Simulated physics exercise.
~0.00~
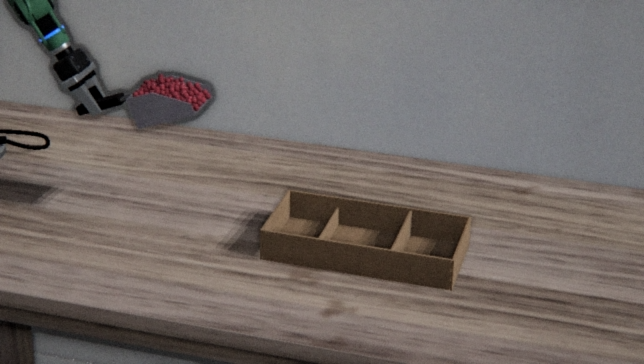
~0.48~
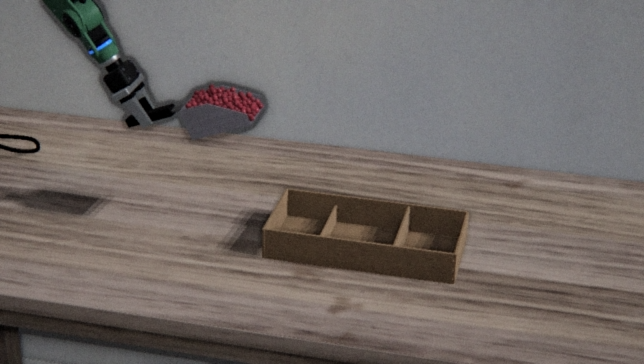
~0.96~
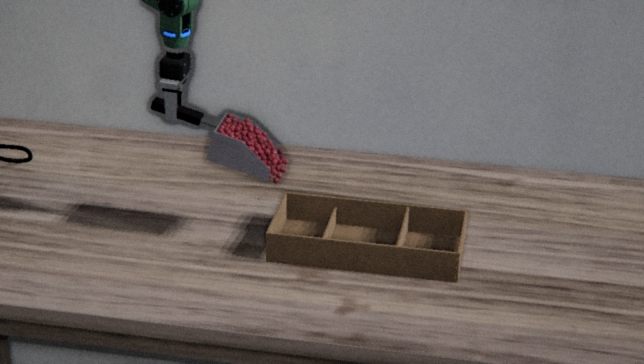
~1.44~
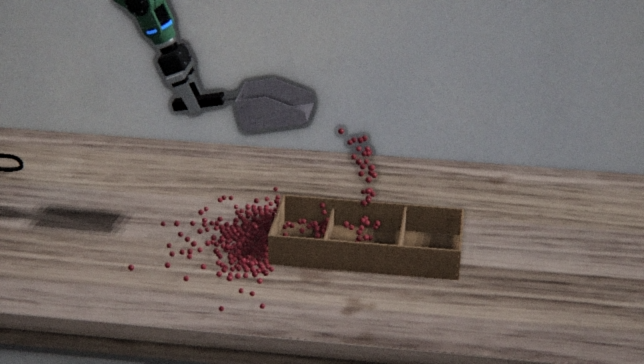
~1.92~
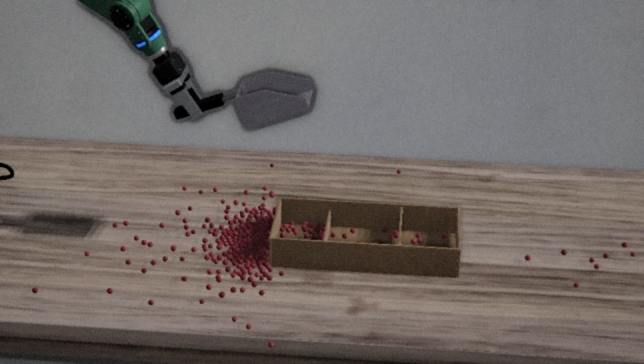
A robot arm tips a scoop of red beads, spilling most beside the divided box.
